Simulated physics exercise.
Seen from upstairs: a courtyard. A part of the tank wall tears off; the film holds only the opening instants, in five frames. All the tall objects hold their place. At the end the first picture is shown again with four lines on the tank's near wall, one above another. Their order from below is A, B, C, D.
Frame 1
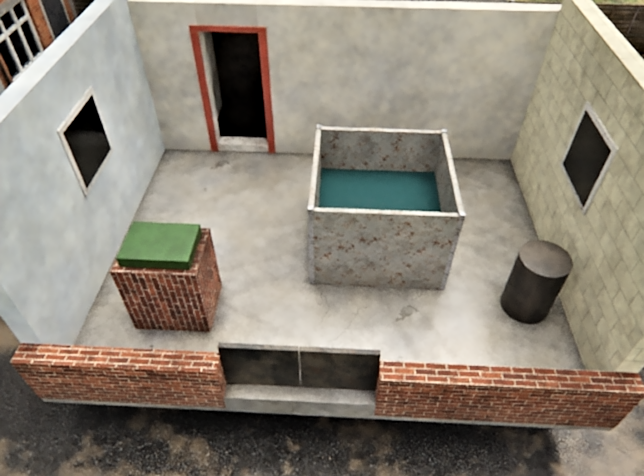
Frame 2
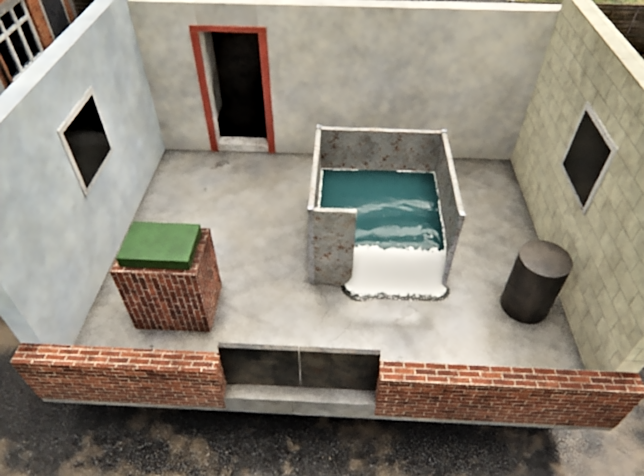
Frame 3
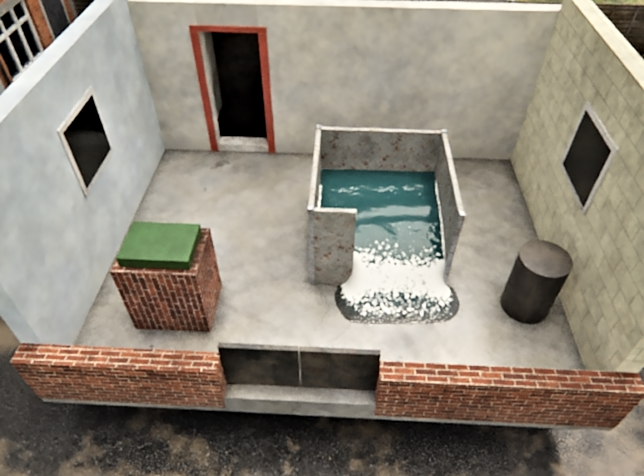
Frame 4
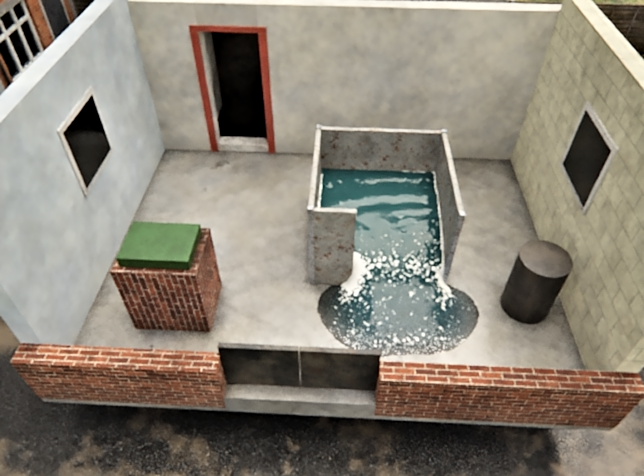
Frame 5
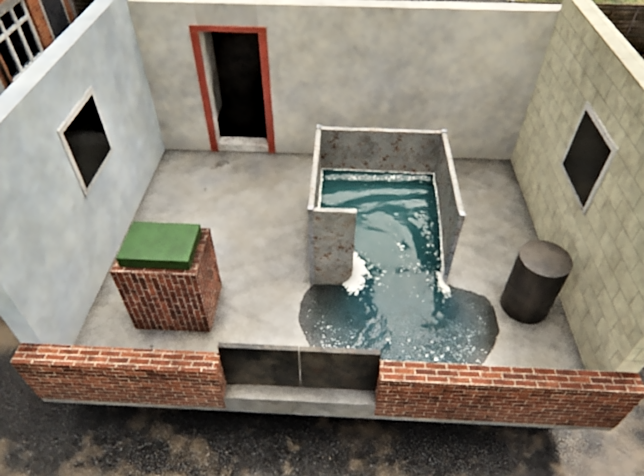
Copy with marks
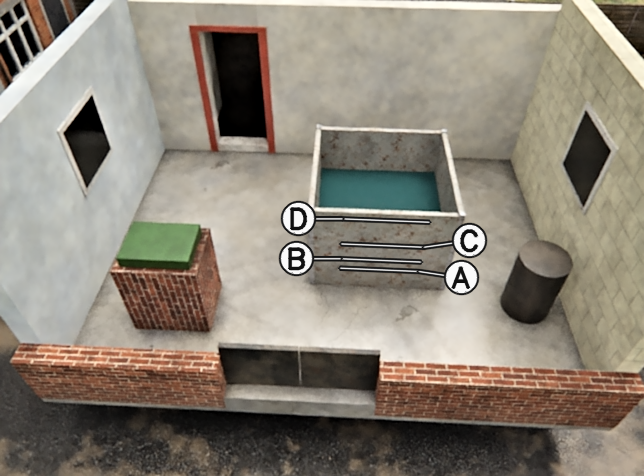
In this clip, seen from above, a concrete tank of blue-green water in a walled yard opens along its front, and the water pours out, foaming and spreading across the grey floor toward the low brick wall and gate.
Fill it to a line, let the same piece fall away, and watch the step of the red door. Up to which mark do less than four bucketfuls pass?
Go for C.
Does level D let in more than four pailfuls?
Yes, that goes wrong.
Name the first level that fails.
D.
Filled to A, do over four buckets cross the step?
No, that is safe.
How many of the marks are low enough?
Three of them.
In white, A at (379, 269); B at (380, 260); C at (382, 245); D at (385, 220); from the bottom up A, B, C, D.
If A is chosen, nothing gets over.
If B is chosen, nothing gets over.
If C is chosen, a splash gets over, under a bucket.
If D is chosen, about 8 bucketfuls get in.
